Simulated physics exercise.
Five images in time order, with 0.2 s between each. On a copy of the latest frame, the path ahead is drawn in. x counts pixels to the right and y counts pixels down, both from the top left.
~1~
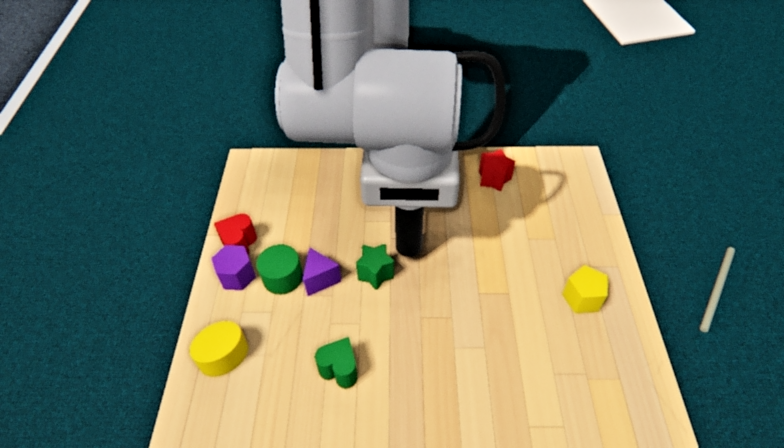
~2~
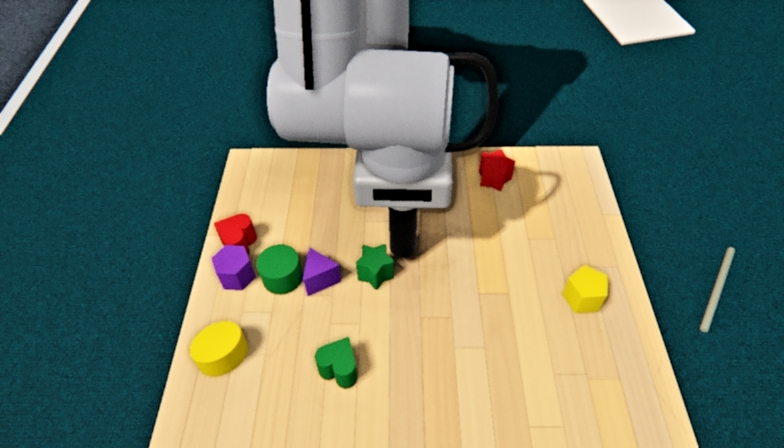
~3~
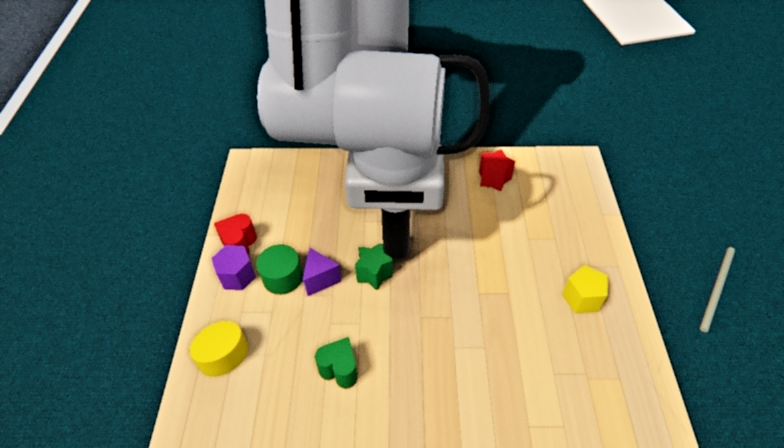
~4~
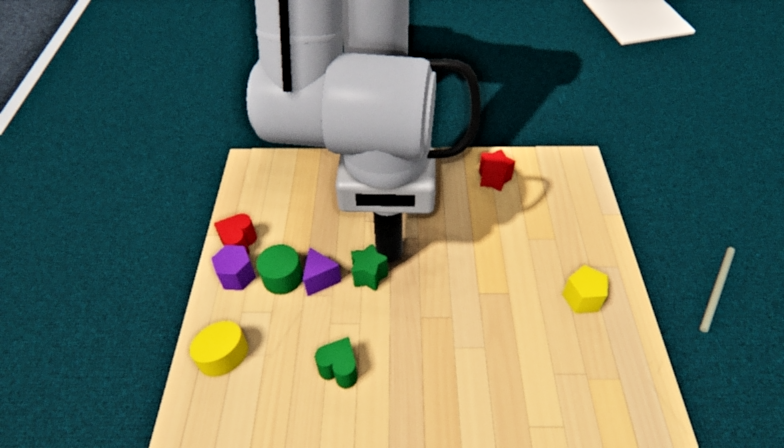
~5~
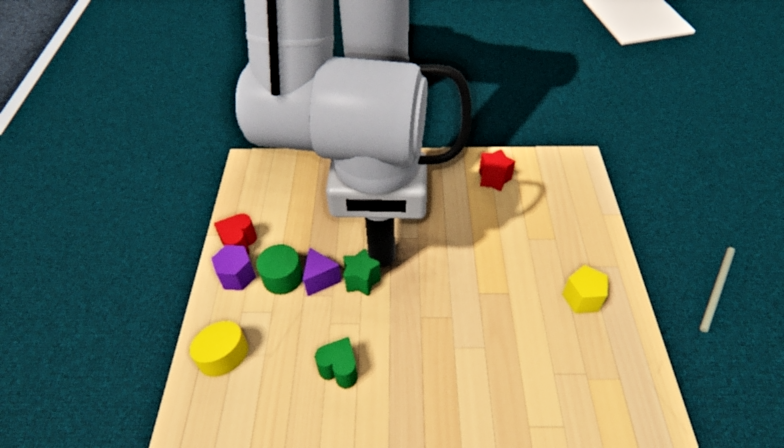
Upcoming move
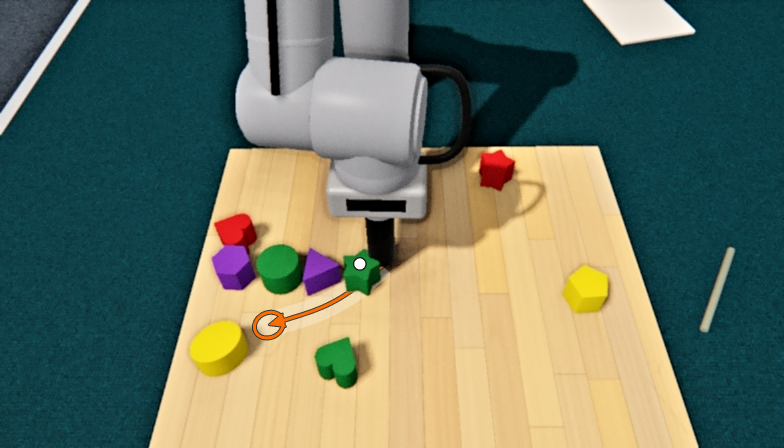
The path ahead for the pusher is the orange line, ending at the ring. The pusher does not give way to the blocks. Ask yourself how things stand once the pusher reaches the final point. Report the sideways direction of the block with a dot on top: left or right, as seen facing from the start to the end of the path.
The shift is to the left of that direction.
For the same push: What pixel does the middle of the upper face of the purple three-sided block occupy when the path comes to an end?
For the centre of its top, I'd go with (257, 287).
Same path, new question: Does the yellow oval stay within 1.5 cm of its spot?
Going by the path, yes.
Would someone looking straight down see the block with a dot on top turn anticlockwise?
Yes, it checks out.
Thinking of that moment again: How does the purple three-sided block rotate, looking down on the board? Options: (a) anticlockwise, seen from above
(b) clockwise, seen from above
b - clockwise, seen from above.
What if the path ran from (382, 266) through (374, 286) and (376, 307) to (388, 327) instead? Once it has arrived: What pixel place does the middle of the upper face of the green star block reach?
I predict (344, 285).
Drawn move, from (382, 266) via (351, 291) and (312, 311), ending at (269, 325); the dot is on the green star block.
On the path given first. One third of the way, pusher (348, 283); green circle (273, 260); purple three-sided block (299, 280), turned 65° clockwise; green star block (328, 294).
Two thirds of the way, pusher (309, 302); green circle (273, 260); purple three-sided block (284, 285), turned 75° clockwise; green star block (300, 321), turned 40° anticlockwise.
At the end, pusher (265, 316); yellow oval still; green circle (273, 259); purple three-sided block (257, 287), turned 120° clockwise; green star block (290, 328), turned 80° anticlockwise.
